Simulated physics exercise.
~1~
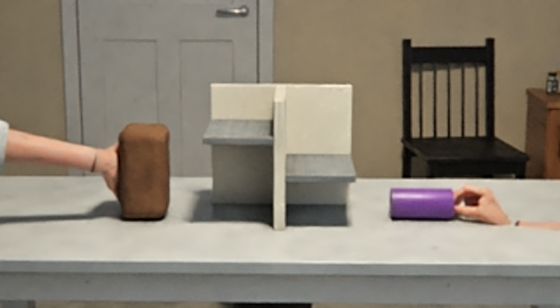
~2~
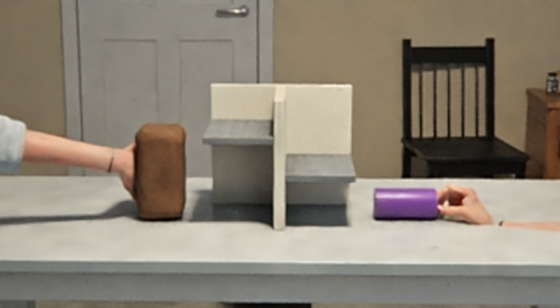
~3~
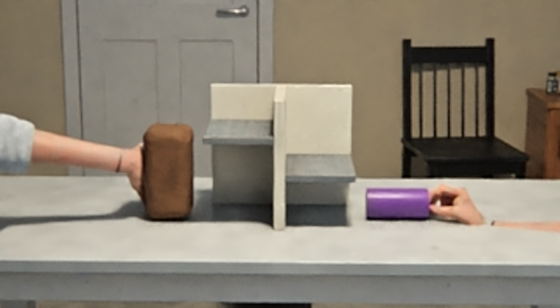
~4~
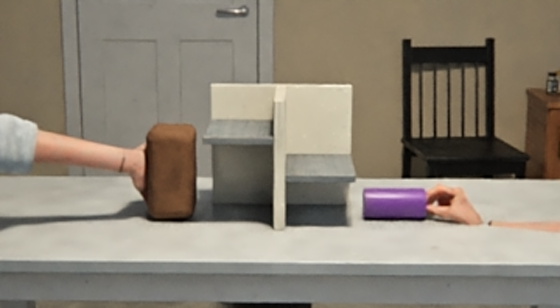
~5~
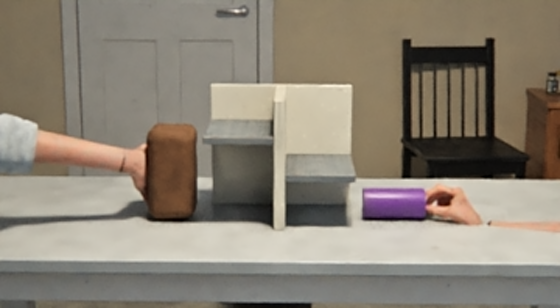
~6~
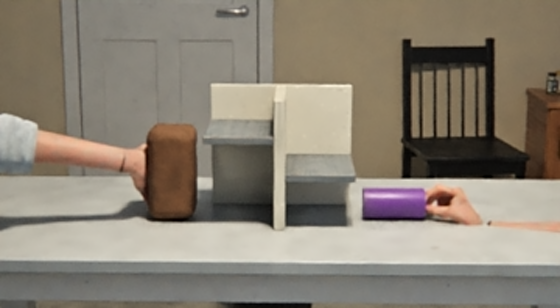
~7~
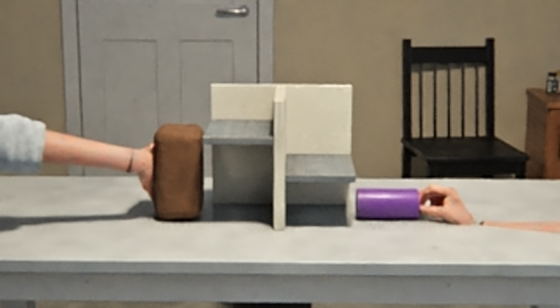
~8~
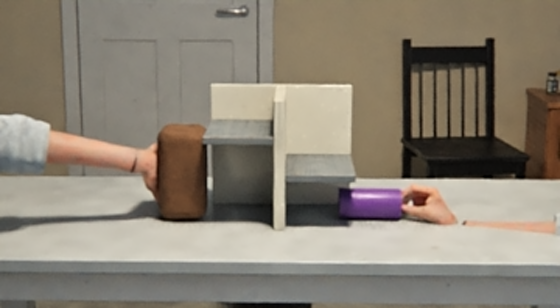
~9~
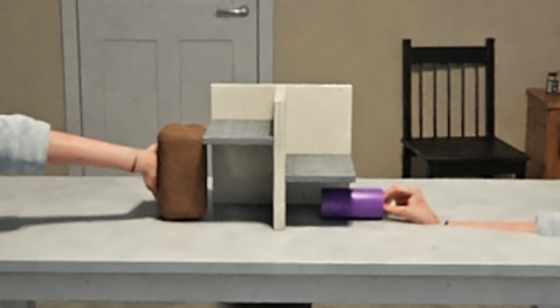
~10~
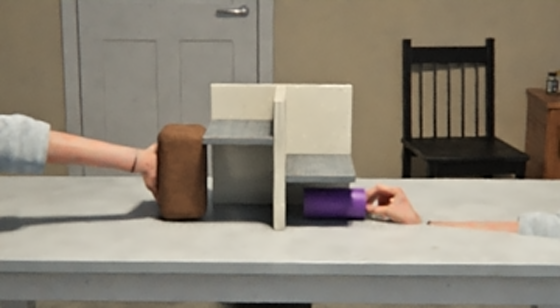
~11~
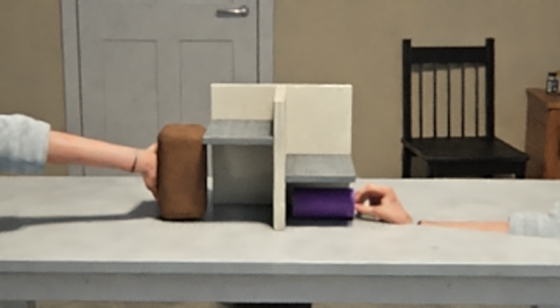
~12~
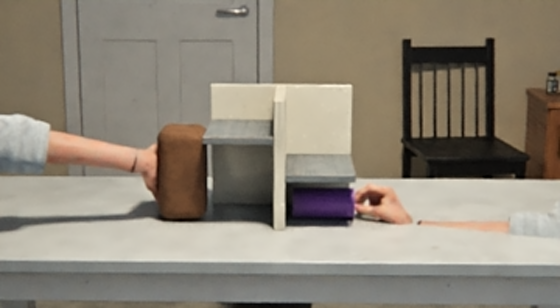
We see two hands slide a brown loaf and a purple candle on its side toward a shelved stand from opposite ends, pausing briefly; then the loaf stops against the left shelf's edge while the candle slides left under the lower right shelf and rests there.
